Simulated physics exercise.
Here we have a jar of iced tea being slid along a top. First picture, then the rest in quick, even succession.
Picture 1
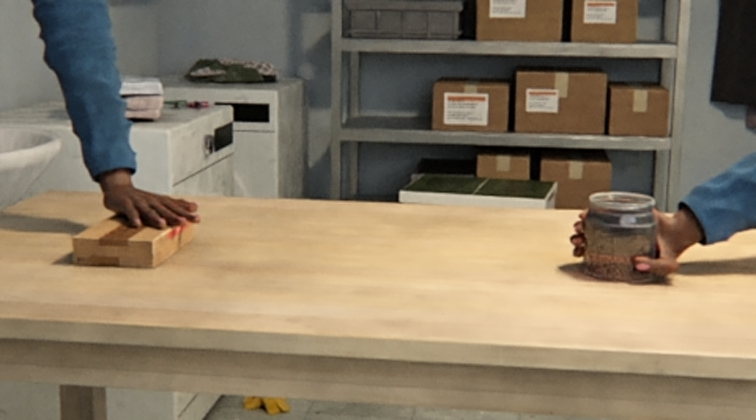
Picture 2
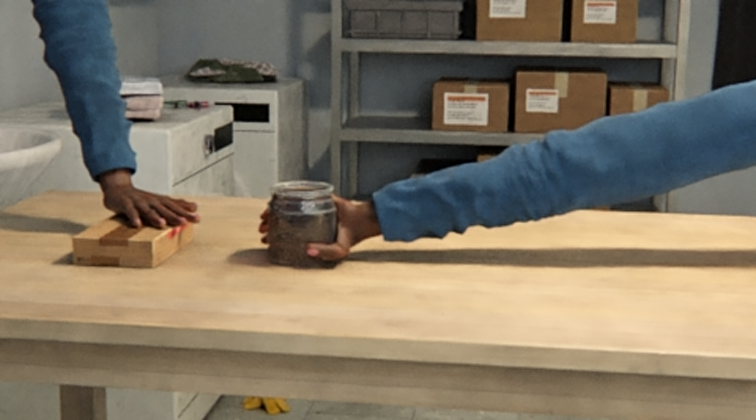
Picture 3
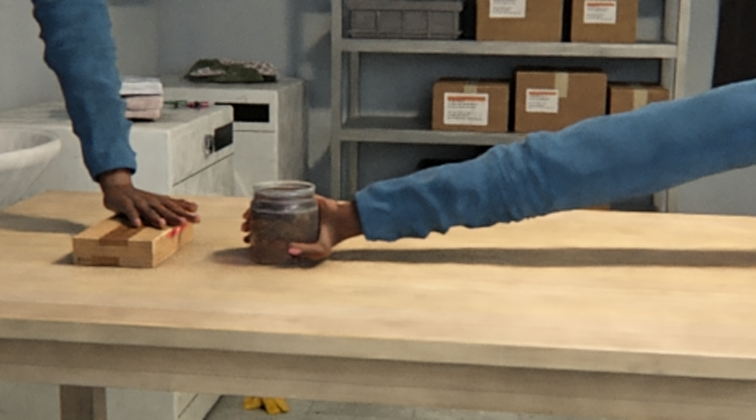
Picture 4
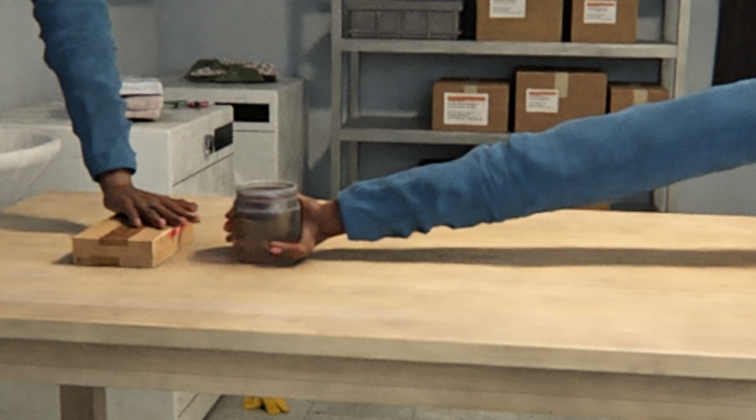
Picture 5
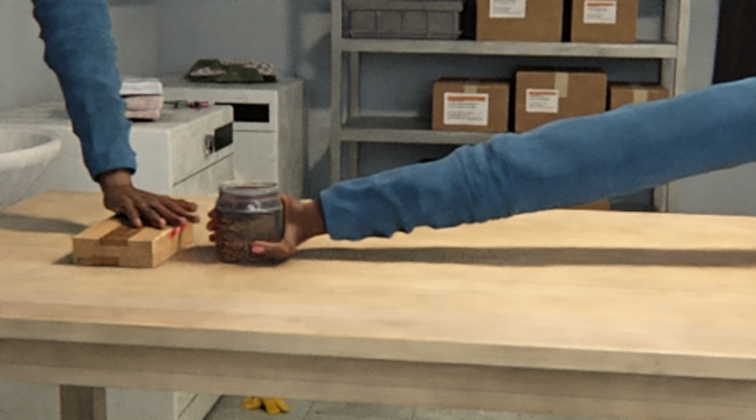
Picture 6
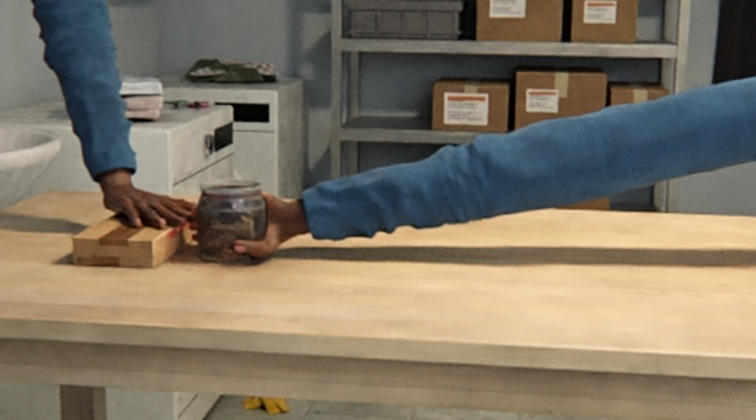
A jar is slid left across a wooden table by hand, closer to a small box.
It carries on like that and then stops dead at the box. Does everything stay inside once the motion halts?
No, some is lost.
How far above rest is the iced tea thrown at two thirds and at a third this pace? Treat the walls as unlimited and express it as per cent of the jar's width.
20 %, then 10 %.
Shortly, the jar meets the box.
Then, the iced tea surges up the wall; it has lost some.
At the finish, the jar stands at the box; it has lost some.
